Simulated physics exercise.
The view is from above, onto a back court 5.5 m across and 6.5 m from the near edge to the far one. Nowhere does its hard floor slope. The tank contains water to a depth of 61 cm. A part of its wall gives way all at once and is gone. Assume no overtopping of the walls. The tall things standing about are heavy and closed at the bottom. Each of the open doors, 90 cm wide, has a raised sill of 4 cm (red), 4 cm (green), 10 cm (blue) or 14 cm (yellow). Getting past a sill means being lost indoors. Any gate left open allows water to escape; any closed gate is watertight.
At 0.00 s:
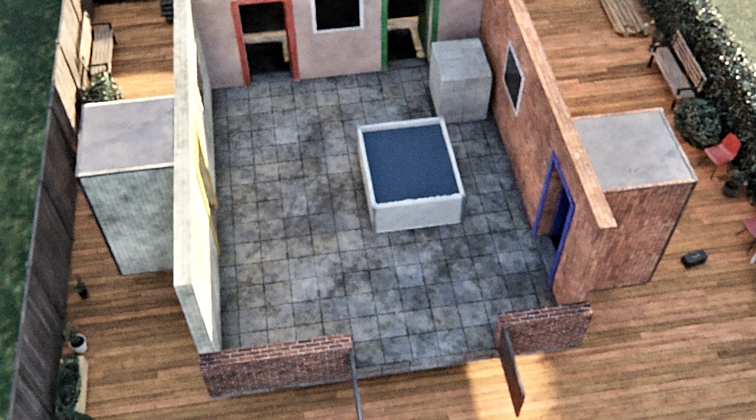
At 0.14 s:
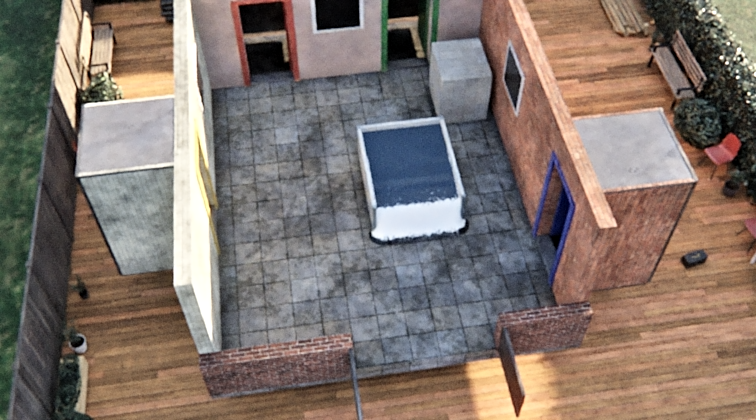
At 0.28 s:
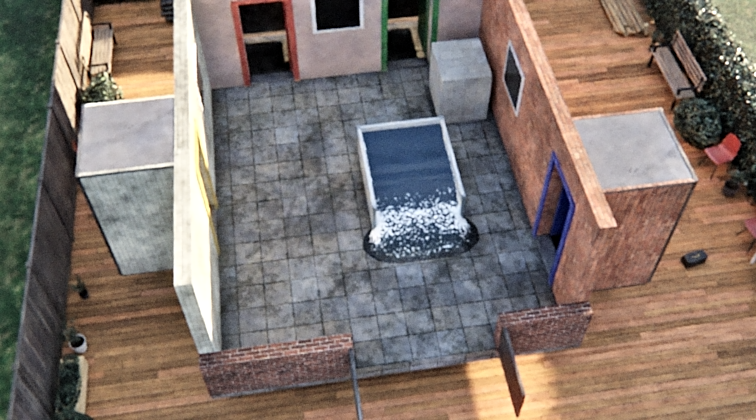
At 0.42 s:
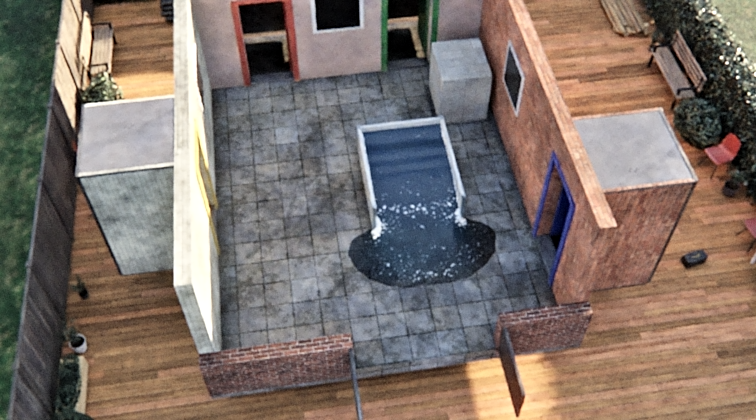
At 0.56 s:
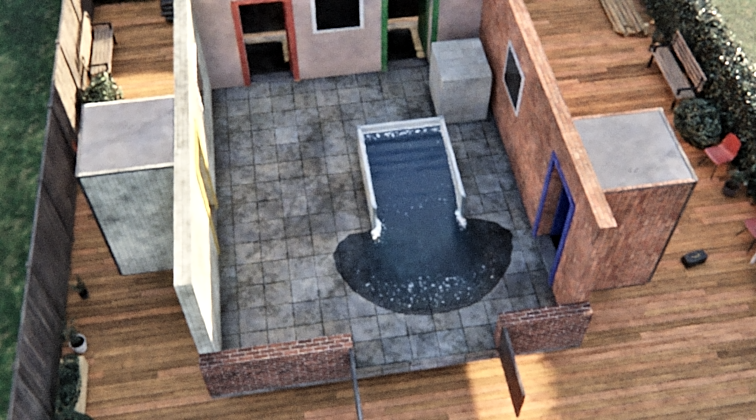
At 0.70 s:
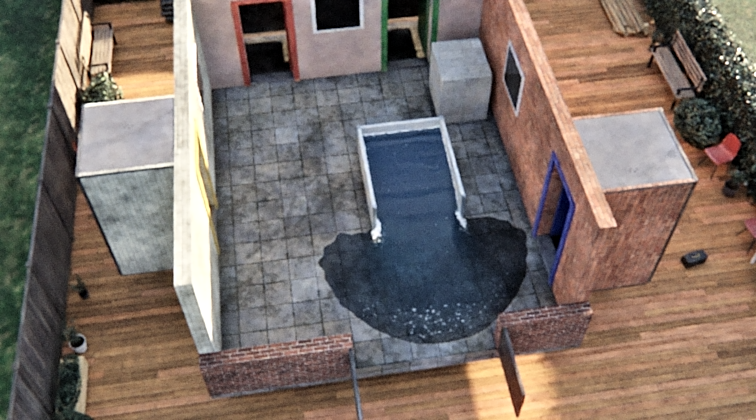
To begin with, a pale-walled tank of dark blue water sits still on the grey tiled floor of a walled court seen from above. Its near wall vanishes, and water pours out in a white, foaming rush. A dark, rounded pool then fans across the tiles towards the low brick walls.
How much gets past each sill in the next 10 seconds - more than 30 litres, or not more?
At the red door, not more. At the green door, not more. At the blue door, not more. At the yellow door, not more.
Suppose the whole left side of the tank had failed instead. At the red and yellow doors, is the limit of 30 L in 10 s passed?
Against the limit, the red door exceeds it and the yellow door exceeds it.
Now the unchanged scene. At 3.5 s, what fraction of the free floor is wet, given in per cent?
Some 35 per cent of it.
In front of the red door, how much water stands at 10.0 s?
I'd put it near 0.5 cm.
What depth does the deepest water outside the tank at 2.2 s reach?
Max around 29 cm.
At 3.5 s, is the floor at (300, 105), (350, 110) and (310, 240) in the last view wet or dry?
Untouched, untouched, untouched.
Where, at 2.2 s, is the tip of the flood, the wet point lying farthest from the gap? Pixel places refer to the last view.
Somewhere near pixel (224, 373).
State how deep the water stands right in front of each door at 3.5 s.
Depths: Red door 0 cm, green door 0 cm, blue door 10 cm, yellow door 0 cm.
After 1.4 s water covers 25 % of the floor and is deepest (23 cm) near (414, 236); red door not reached, green door not reached, blue door 6 cm at the sill, 0 L in, yellow door not reached.
After 2.2 s water covers 30 % of the floor and is deepest (29 cm) near (525, 332); red door not reached, green door not reached, blue door 6 cm at the sill, 0 L in, yellow door not reached.
After 3.5 s water covers 35 % of the floor and is deepest (14 cm) near (224, 373); red door not reached, green door not reached, blue door 10 cm at the sill, 3 L in, yellow door not reached.
After 6.0 s water covers 55 % of the floor and is deepest (8 cm) near (456, 133); red door not reached, green door not reached, blue door 5 cm at the sill, 4 L in, yellow door 2 cm at the sill, 0 L in.
After 10.0 s water covers 60 % of the floor and is deepest (4 cm) near (470, 182); red door not reached, green door not reached, blue door 3 cm at the sill, 4 L in, yellow door 1 cm at the sill, 0 L in.
